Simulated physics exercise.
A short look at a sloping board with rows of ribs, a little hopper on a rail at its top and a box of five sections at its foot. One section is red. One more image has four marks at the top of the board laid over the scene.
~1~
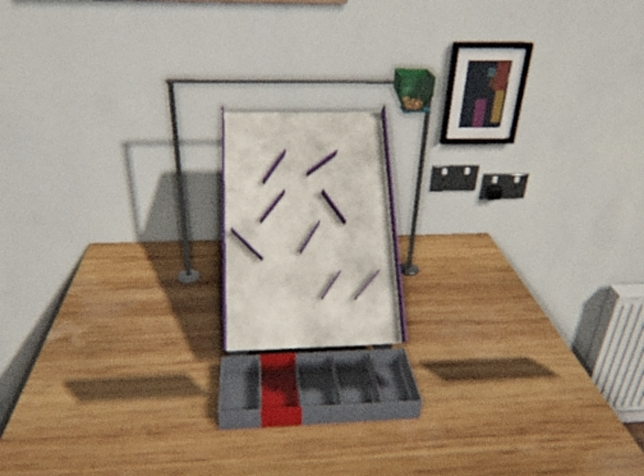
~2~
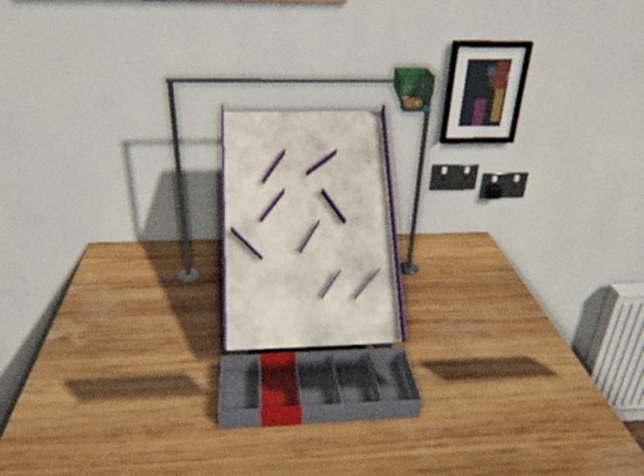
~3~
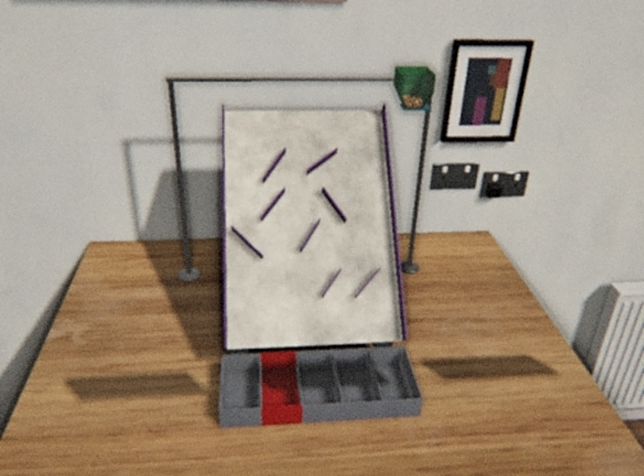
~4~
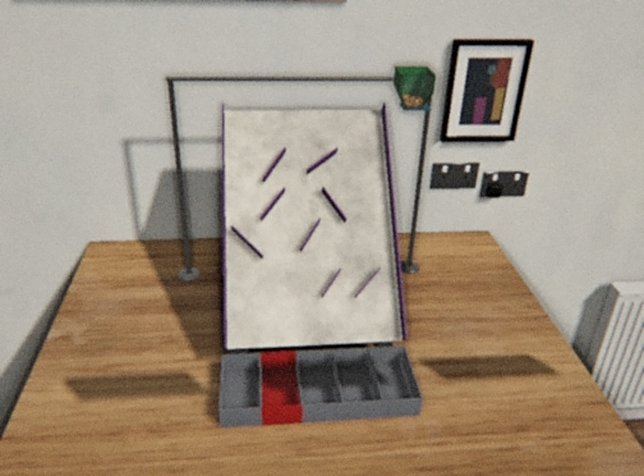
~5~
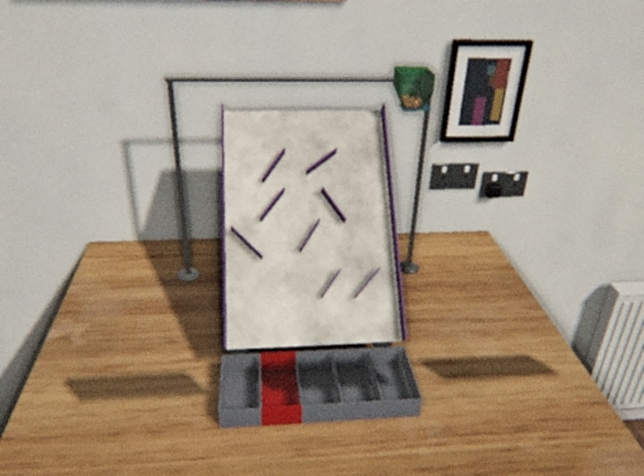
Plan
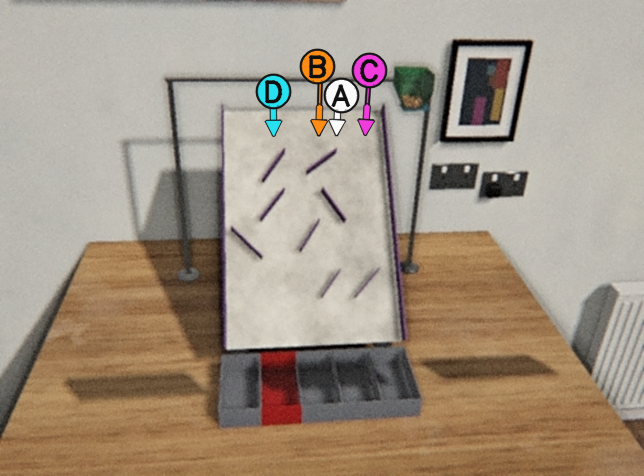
A sloping ribbed board stands still above a five-section box with one red section.
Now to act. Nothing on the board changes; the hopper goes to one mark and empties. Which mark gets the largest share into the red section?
B.
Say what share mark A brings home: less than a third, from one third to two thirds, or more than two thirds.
It is less than a third.
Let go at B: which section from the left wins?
It is the second one.
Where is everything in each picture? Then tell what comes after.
In the first picture, hopper (412, 102), round wooden beads, door shut.
In the second picture, ribs (263, 179) to (285, 148), (307, 171) to (337, 149), (261, 218) to (284, 188).
In the third picture, ribs (323, 187) to (347, 219), (231, 226) to (263, 256), (301, 249) to (320, 218).
In the fourth picture, ribs (323, 295) to (341, 268), (357, 295) to (380, 267).
In the fifth picture, red section (282, 414), number 2 of 5 from the left.
On the marked copy, mark A meets the board at (336, 129); mark B meets the board at (318, 129); mark C meets the board at (365, 129); mark D meets the board at (273, 130).
If A is chosen, roughly a quarter in the red section, roughly two thirds in other sections, about a tenth outside the box.
If B is chosen, roughly a third in the red section, roughly half in other sections, about a tenth outside the box.
If C is chosen, about a tenth in the red section, the larger part in other sections, about a tenth outside the box.
If D is chosen, about a tenth in the red section, the larger part in other sections, about a tenth outside the box.
